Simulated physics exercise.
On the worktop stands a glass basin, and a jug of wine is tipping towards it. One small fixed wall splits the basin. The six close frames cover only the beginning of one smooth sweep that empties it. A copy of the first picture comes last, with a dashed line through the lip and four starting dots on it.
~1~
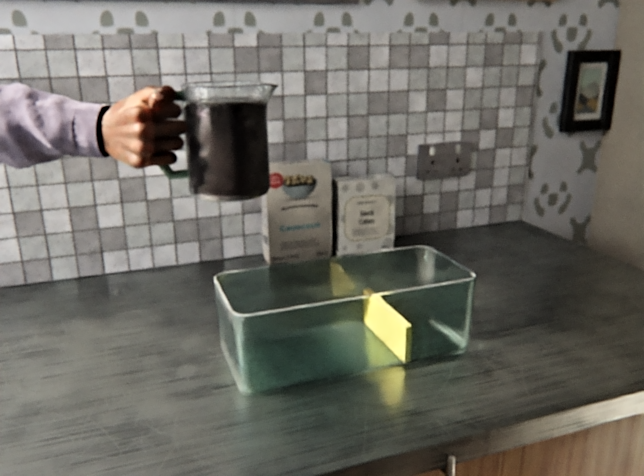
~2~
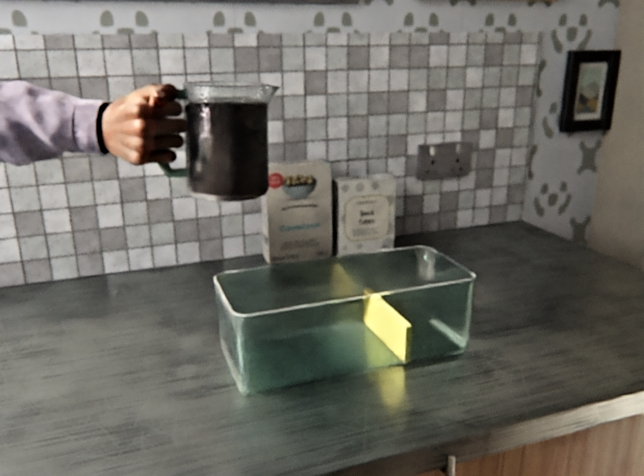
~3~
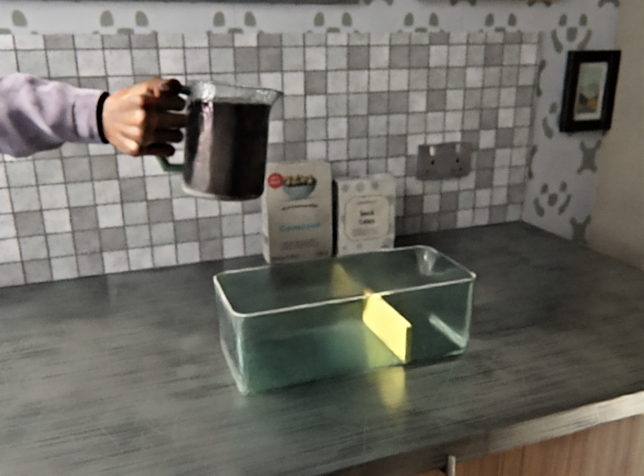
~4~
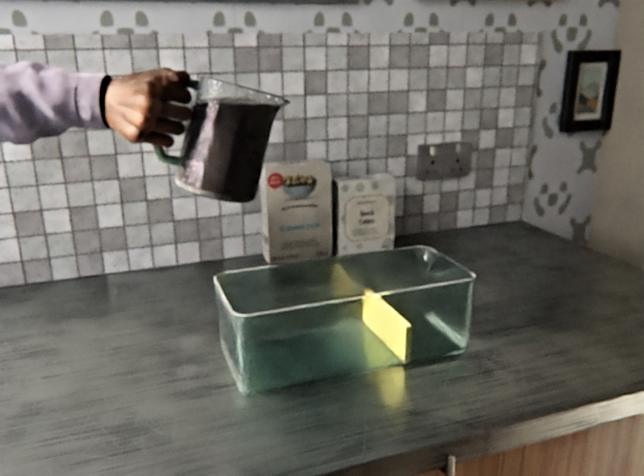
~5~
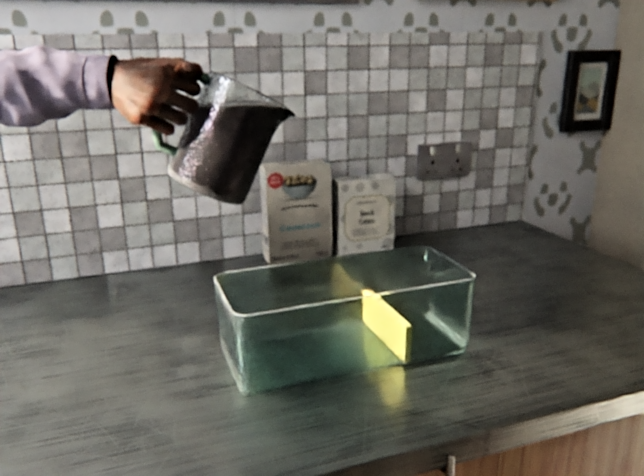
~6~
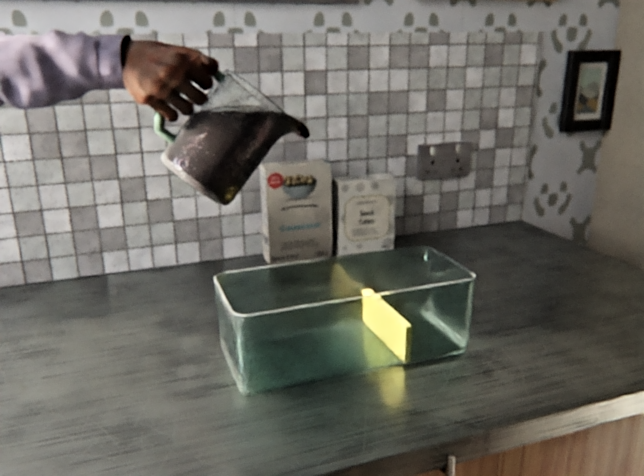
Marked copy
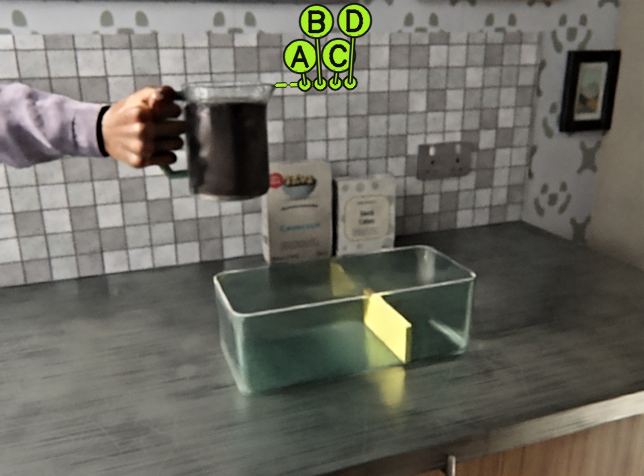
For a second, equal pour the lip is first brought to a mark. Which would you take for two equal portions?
Use spot B.
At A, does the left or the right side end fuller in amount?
More ends on the left.
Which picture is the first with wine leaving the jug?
Picture 6.
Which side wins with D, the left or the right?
The right one.
In lime, A at (304, 84); B at (320, 83); C at (335, 83); D at (350, 82).
Choosing A, about 85 % ends left of the wall and 6 % right of it; 9 % is lost outside.
Choosing B, about 55 % ends left of the wall and 43 % right of it.
Choosing C, about 23 % ends left of the wall and 74 % right of it; 3 % is lost outside.
Choosing D, about 11 % ends left of the wall and 85 % right of it; 4 % is lost outside.
